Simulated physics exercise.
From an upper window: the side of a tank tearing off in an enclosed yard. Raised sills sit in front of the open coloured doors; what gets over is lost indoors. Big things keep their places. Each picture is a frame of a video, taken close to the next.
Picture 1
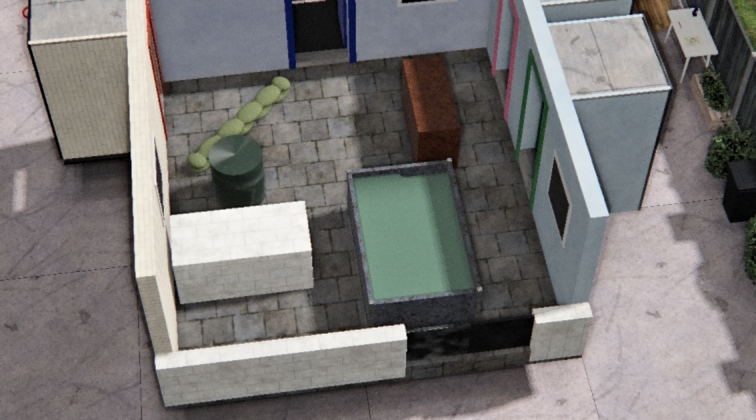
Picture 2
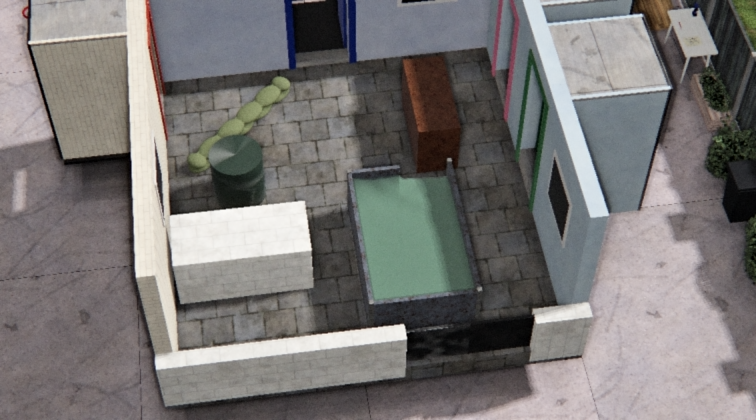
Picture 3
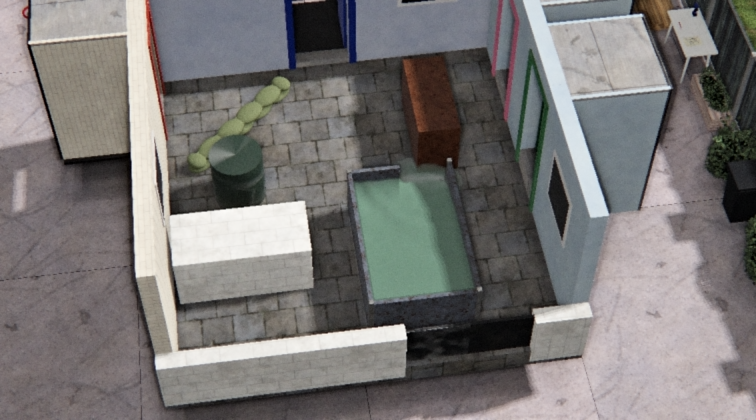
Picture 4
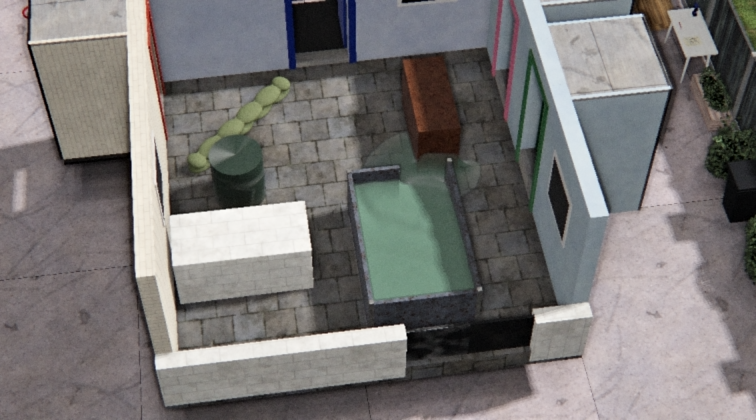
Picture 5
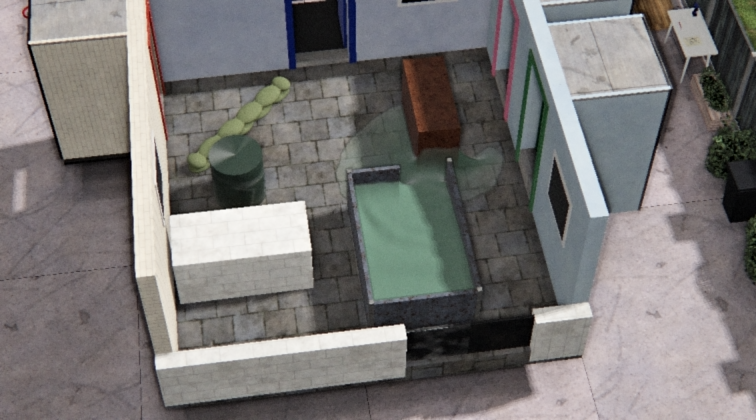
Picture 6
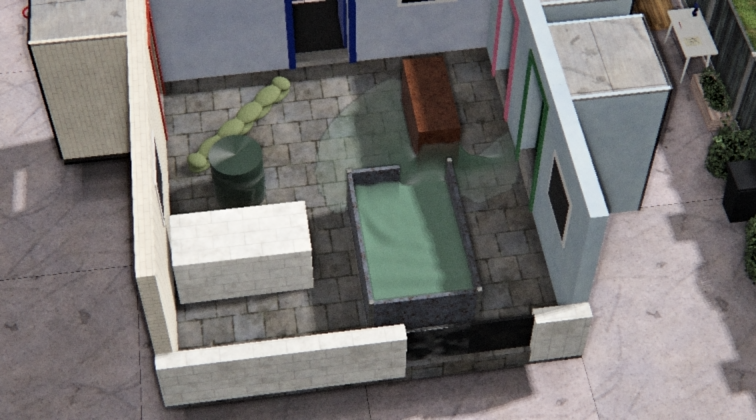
At the start, still green water fills a rectangular tank in a walled, paved yard with a white block, a round dark green container and a brown box. The tank's far side opens, and water pours through the gap, fanning across the paving around the brown box as the tank's level drops.
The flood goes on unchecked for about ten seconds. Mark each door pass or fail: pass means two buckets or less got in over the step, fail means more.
Red door - fail, blue door - fail, green door - pass, pink door - pass.
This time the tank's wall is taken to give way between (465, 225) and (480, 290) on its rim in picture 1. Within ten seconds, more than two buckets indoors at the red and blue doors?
Red door: Crosses the line; blue door: Falls short.
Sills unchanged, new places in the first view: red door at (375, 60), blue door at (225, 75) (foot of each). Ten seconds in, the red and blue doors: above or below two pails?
So the red one runs past it while the blue one keeps within it.
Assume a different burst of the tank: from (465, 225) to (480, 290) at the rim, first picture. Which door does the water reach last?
The door marked red comes last.
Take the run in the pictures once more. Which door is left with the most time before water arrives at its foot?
Result: The red one.
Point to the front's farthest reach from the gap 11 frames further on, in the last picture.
Close to (164, 83).
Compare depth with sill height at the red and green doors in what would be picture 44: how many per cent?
First 170 percent, then 40 percent.
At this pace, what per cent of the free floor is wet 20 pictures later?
I reckon 75 per cent or so.
A moment on, water covers 35 % of the floor; the red door not reached, the blue door under two buckets in, the green door under two buckets in, the pink door wet at the sill, nothing in.
Next, water covers 55 % of the floor; the red door not reached, the blue door over two buckets in, the green door under two buckets in, the pink door wet at the sill, nothing in.
Then, water covers 75 % of the floor; the red door under two buckets in, the blue door far over two buckets in, the green door under two buckets in, the pink door wet at the sill, nothing in.
Later, water covers 90 % of the floor; the red door over two buckets in, the blue door far over two buckets in, the green door under two buckets in, the pink door wet at the sill, nothing in.
In the end, water covers 95 % of the floor; the red door over two buckets in, the blue door far over two buckets in, the green door under two buckets in, the pink door wet at the sill, nothing in.
